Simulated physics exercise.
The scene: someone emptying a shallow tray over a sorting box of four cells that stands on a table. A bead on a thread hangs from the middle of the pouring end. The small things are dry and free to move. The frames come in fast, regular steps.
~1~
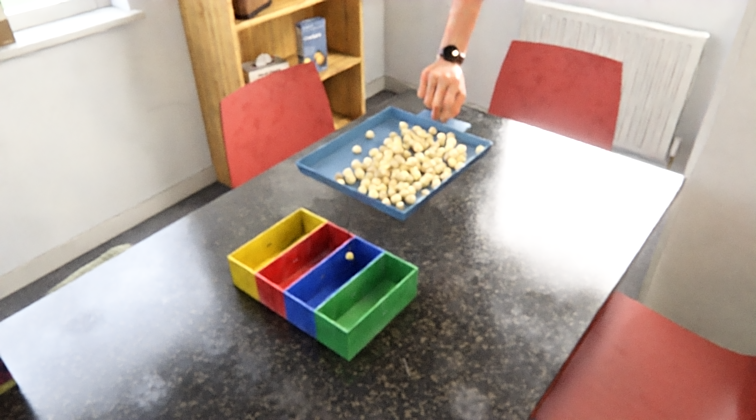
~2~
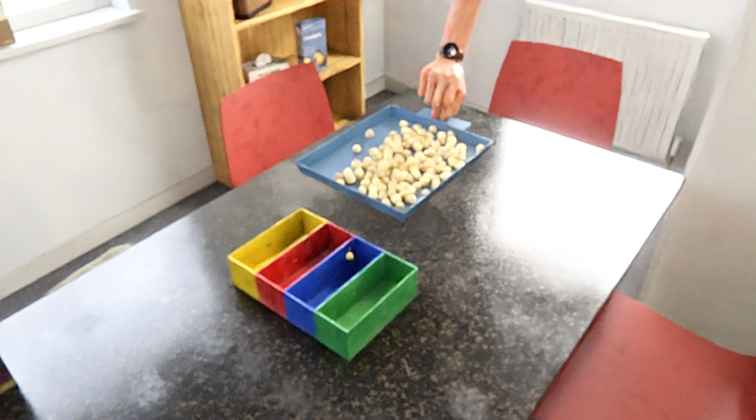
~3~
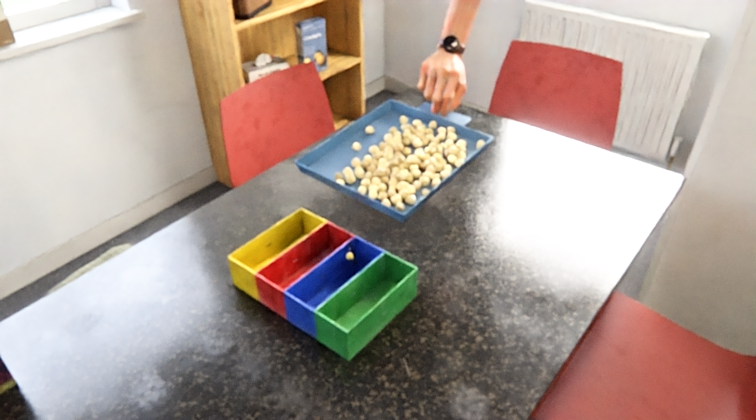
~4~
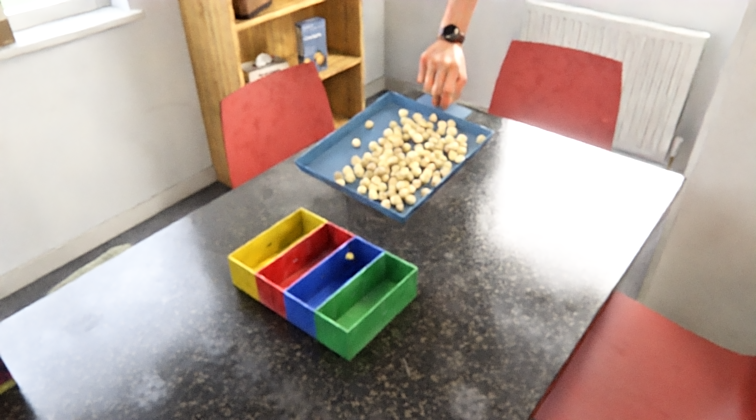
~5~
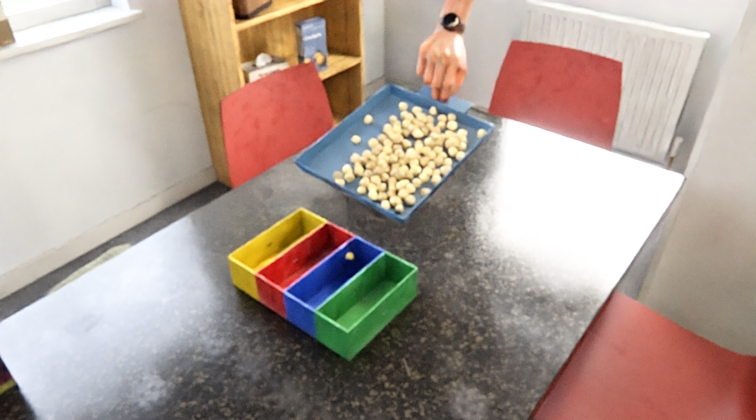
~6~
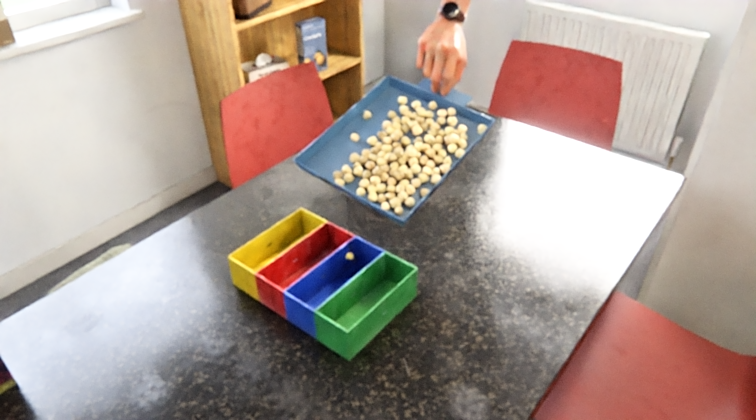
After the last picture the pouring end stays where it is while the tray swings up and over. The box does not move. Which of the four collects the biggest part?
It favours the green compartment.
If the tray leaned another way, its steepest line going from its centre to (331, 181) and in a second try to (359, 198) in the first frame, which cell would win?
At the first place the red cell, at the second green.
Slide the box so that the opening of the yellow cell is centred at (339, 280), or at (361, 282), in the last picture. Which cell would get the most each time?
One: Red. Two: That red cell.
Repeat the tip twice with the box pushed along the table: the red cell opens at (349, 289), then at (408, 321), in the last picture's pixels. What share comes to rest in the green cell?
In turn 10 and 0 in a hundred.
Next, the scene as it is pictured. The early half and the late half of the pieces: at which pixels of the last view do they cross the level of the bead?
First near (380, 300), later near (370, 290).
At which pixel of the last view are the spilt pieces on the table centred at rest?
Around (399, 370).
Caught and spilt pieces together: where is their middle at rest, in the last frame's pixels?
Around (363, 337).
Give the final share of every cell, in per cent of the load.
In per cent, yellow cell 0, red cell 0, blue cell 10 and green cell 30.
Soon, tray tipped steeply; nearly all on the tray; a stray few falling or outside the box.
A while on, tray tipped right over; about half on the tray; a small part in the green cell; a stray few in the blue cell; about half falling or outside the box.
Towards the end, tray tipped past a quarter turn; about a third in the green cell; a small part in the blue cell; a stray few in the red cell; about half falling or outside the box.
Finally, tray tipped past a quarter turn; about a third in the green cell; a small part in the blue cell; a stray few in the red cell; none in the yellow cell; about half outside the box.
